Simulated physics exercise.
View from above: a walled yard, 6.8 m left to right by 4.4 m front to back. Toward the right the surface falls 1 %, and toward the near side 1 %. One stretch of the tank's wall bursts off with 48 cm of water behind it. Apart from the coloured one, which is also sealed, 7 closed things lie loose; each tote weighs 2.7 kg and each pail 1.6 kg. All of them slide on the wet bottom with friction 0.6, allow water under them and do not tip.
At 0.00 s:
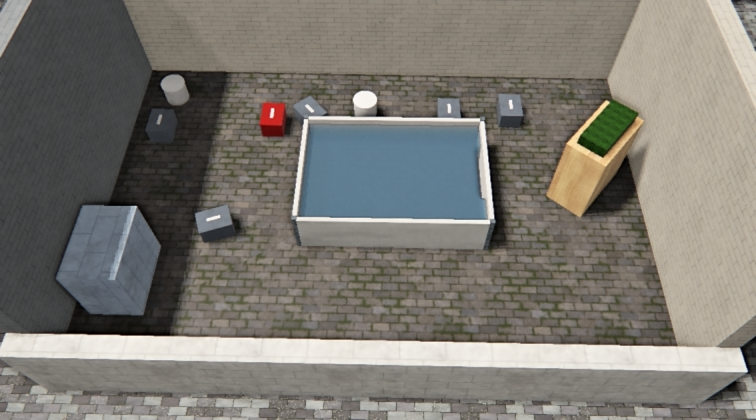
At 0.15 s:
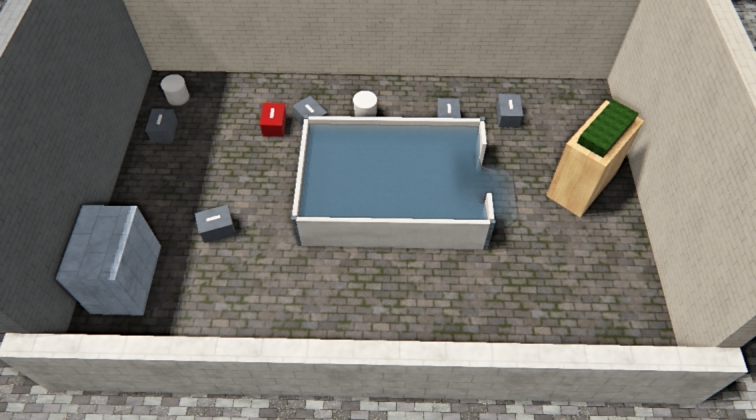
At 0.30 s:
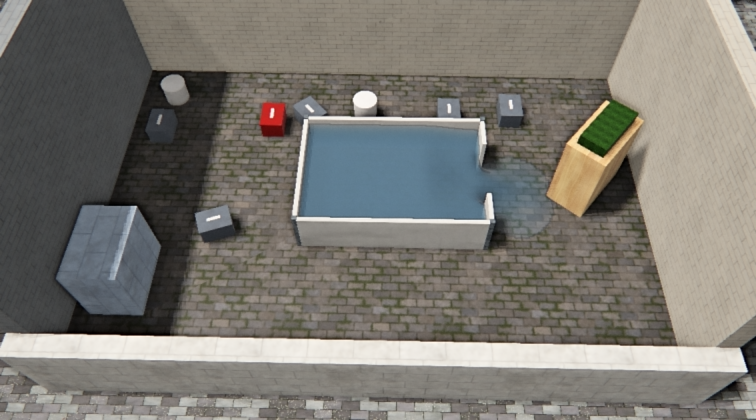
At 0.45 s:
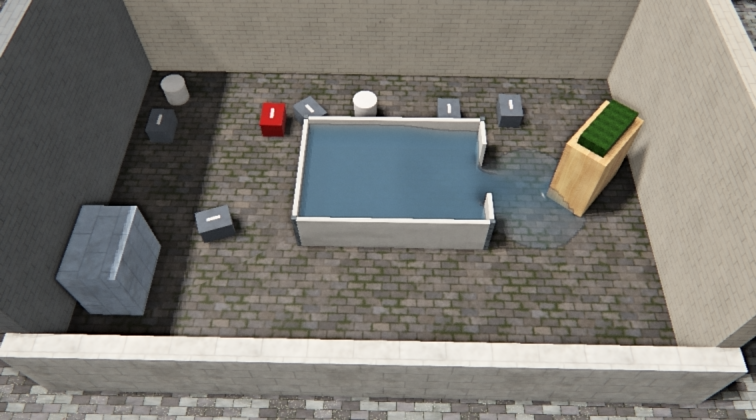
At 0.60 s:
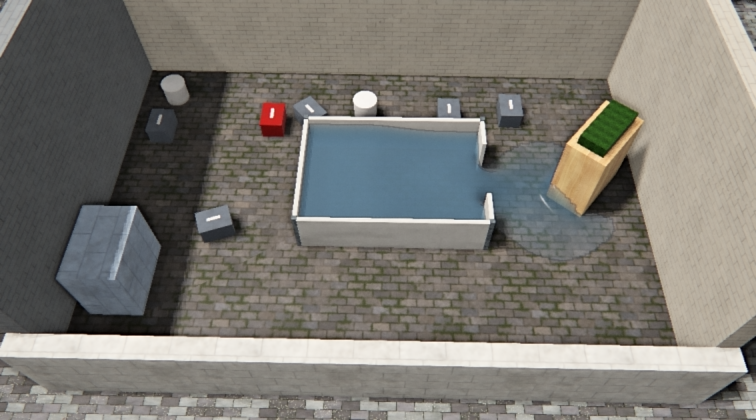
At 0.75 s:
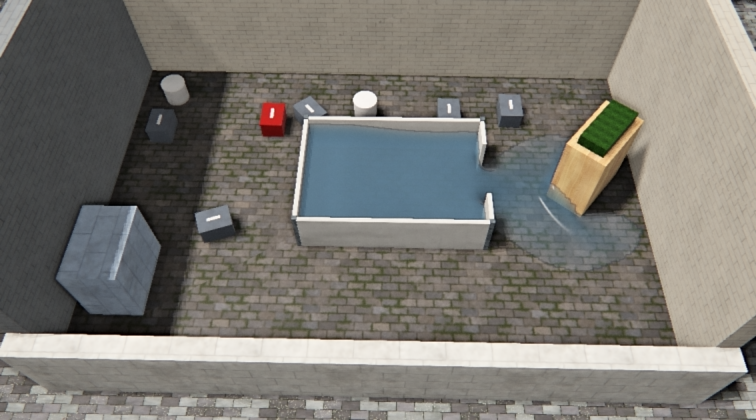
In a walled, paved yard, part of the right wall of a water-filled tank breaks open, and water spreads rightward across the ground around a wooden planter, while the red box and the scattered grey and white containers stay still.
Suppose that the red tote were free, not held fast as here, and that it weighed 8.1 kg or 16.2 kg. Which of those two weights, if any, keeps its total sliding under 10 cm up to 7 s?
The lighter one does.
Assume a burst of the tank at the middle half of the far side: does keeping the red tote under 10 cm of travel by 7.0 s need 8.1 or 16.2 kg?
Then you need the heavier mass.
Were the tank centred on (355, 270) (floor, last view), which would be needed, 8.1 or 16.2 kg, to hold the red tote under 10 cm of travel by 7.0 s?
In that case, simply put, the lighter one does it.
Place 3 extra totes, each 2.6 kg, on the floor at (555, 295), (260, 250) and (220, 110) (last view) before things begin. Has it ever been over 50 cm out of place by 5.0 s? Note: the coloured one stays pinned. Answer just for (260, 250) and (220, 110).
Taking them as listed: Not beyond and not beyond.
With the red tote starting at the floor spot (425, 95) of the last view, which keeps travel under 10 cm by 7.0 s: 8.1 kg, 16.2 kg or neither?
It takes the larger.
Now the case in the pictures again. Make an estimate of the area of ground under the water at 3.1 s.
At that time the wet patch spans about 13 m2.
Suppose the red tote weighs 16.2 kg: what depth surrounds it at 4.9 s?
About 0 cm.
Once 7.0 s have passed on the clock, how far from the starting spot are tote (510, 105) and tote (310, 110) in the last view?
Taking them in order, that's 80 centimetres and 10 centimetres.
After 1.4 s the red tote would be 0 cm from its start with 8.1 kg and 0 cm from its start with 16.2 kg; 0 cm of water round it then.
After 3.1 s the red tote would be 0 cm from its start with 8.1 kg and 0 cm from its start with 16.2 kg; 0 cm of water round it then.
After 4.9 s the red tote would be 0 cm from its start with 8.1 kg and 0 cm from its start with 16.2 kg; 0 cm of water round it then.
After 7.0 s the red tote would be 0 cm from its start with 8.1 kg and 0 cm from its start with 16.2 kg; 2 cm of water round it then.
